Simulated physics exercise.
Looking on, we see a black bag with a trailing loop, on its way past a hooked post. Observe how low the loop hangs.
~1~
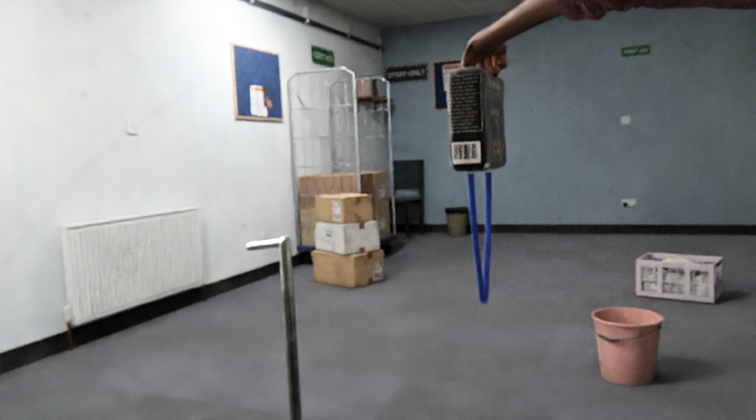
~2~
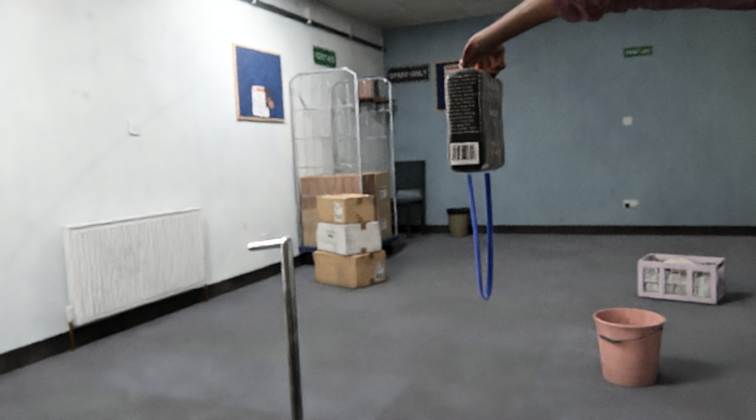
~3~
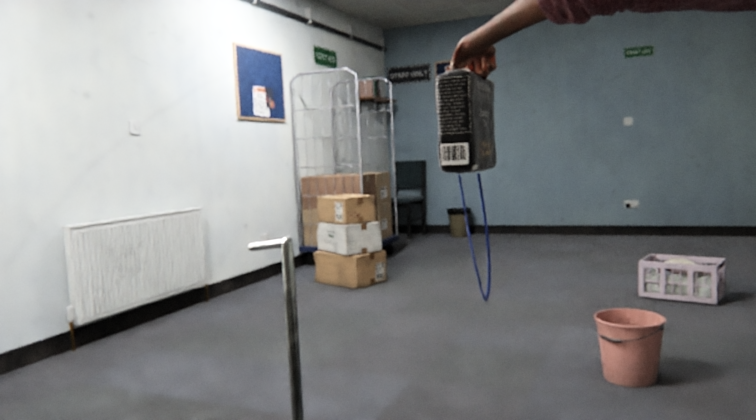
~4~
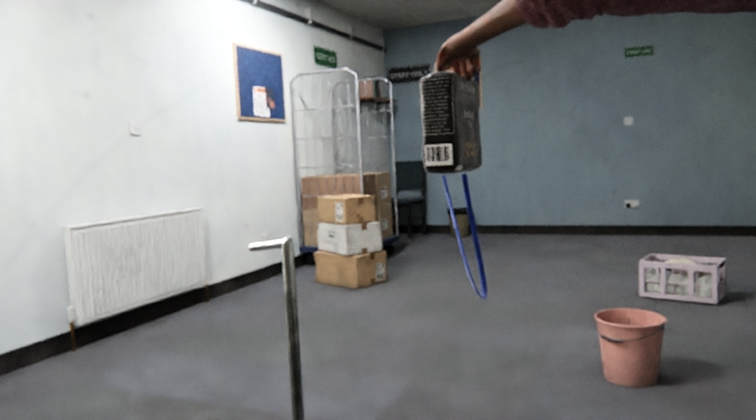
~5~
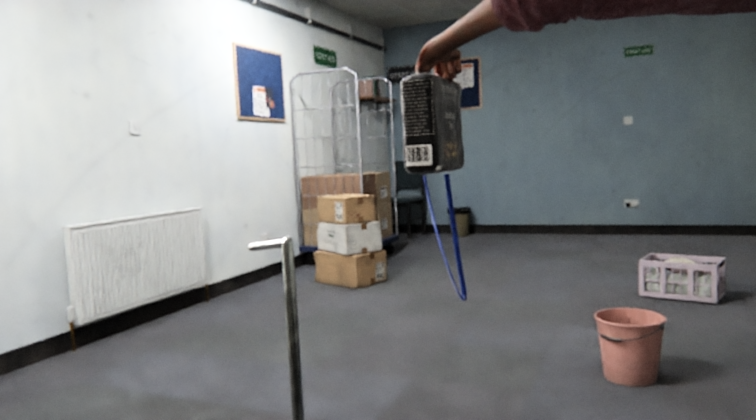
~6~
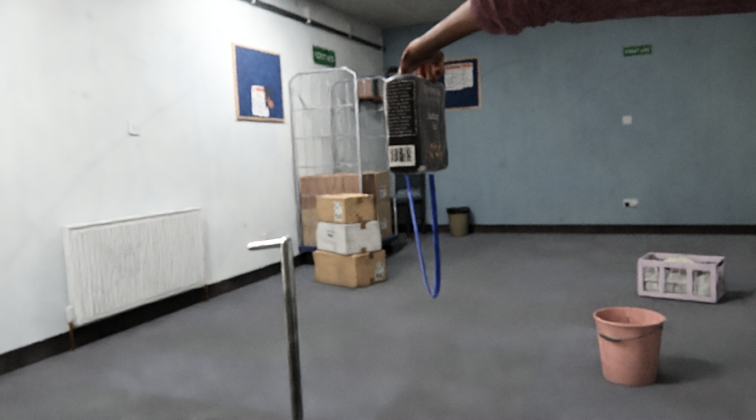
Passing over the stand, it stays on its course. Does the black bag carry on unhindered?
It keeps going.
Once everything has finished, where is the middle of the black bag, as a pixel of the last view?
Resting spot: Roughly (176, 143).
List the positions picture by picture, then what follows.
The first picture shows black bag (478, 122); hook tip (250, 247).
The second picture shows black bag (477, 123); bottom of the loop (485, 297).
The third picture shows black bag (468, 124).
The fourth picture shows black bag (453, 125); bottom of the loop (483, 297).
The fifth picture shows black bag (434, 126).
The sixth picture shows black bag (418, 126); bottom of the loop (434, 296); hook tip (252, 247); hook points away from it, loop hangs below the hook.
Then, 1.28 s after the last picture, bag over the post near (272, 136).
Then, 2.22 s after the last picture, bag past the post near (183, 142).
At rest, bag past the post near (176, 143). The black bag comes away clean.
